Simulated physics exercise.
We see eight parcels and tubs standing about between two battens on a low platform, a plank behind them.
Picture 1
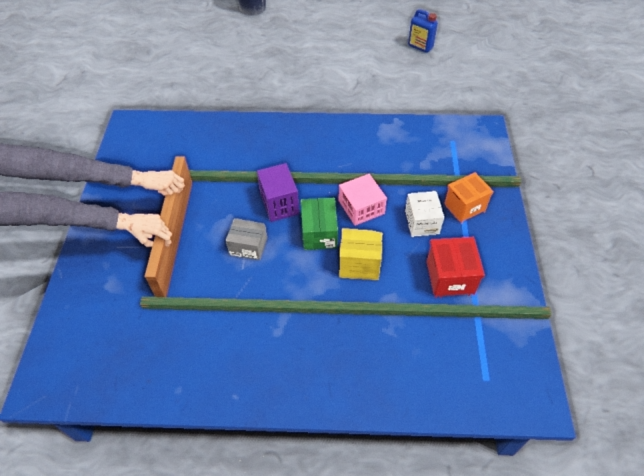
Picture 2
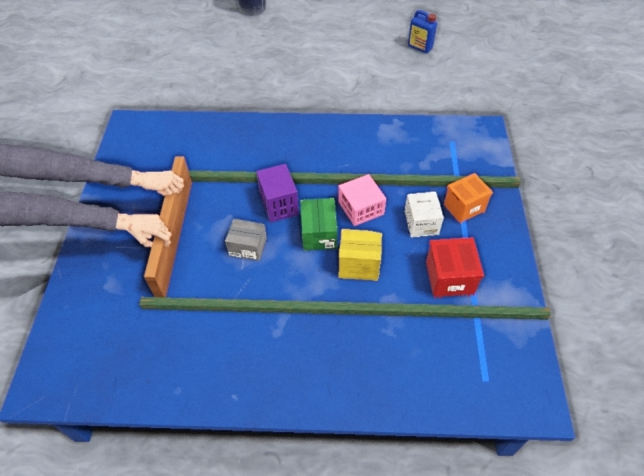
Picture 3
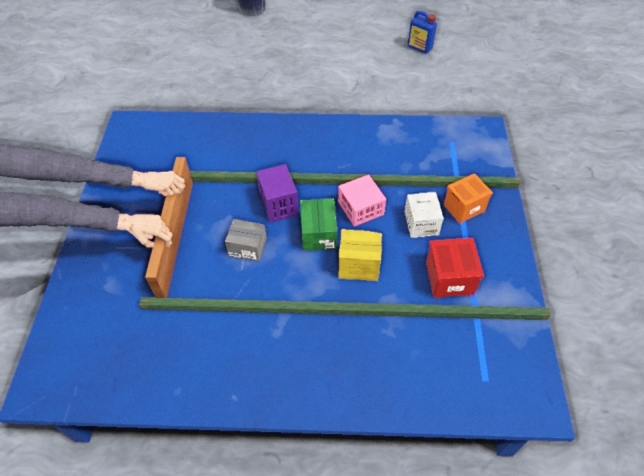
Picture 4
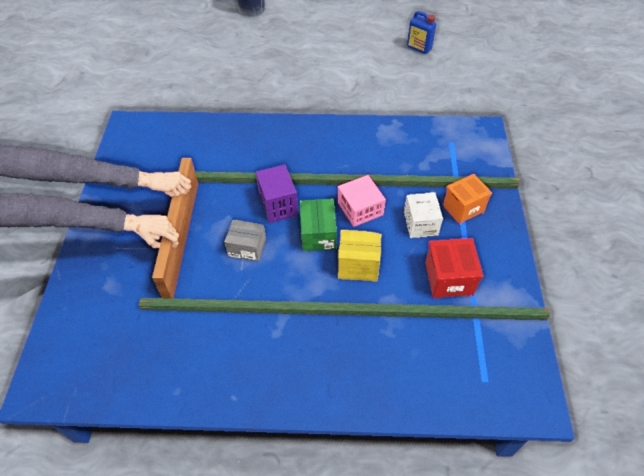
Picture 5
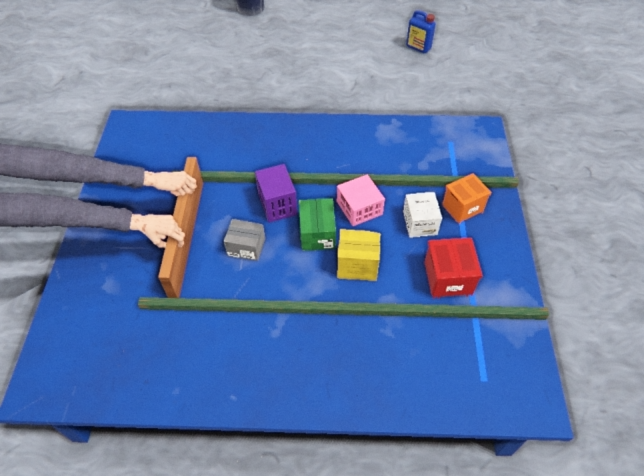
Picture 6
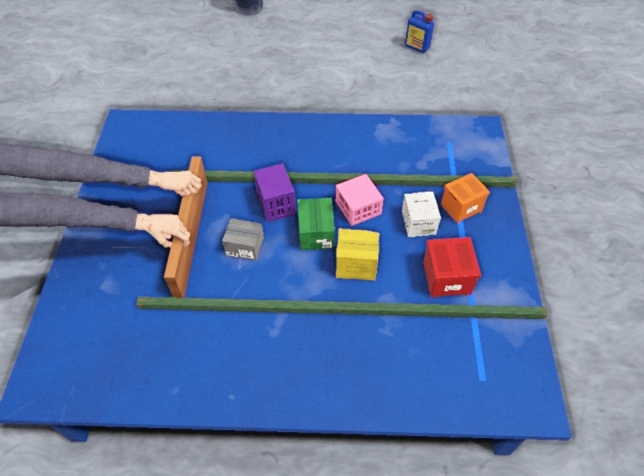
On a low blue platform, eight coloured boxes stand scattered between two green battens, some near a light blue tape line, while two hands at the left slide an orange-brown plank slightly rightward and the boxes stay essentially still.
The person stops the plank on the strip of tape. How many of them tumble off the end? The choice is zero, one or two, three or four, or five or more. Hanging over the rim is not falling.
In the end the number that fall off is one or two.
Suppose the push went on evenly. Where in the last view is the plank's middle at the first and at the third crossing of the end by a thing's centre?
First at (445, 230), next at (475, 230).
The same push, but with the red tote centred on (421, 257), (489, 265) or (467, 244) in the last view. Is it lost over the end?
The red tote survives; does not fall; stays on.
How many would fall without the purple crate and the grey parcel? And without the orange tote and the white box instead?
Fallen: 0, and 0 in the other try.
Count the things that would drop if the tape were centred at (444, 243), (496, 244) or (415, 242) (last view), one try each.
The counts: 1, 5 and 0.
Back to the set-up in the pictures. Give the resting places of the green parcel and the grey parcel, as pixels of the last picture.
Near (518, 233) and (484, 243).
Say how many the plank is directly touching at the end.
In contact: 3.
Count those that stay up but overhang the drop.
It comes to 3.
A little later, none off yet; orange tote at rest near (464, 199); red tote at rest near (450, 268); white box at rest near (421, 214).
Next, none off yet; orange tote shifted a little near (478, 195); red tote at rest near (450, 268); white box shifted about its own width near (454, 218).
When it is over, the number that fall off is one or two; down, white box and orange tote.
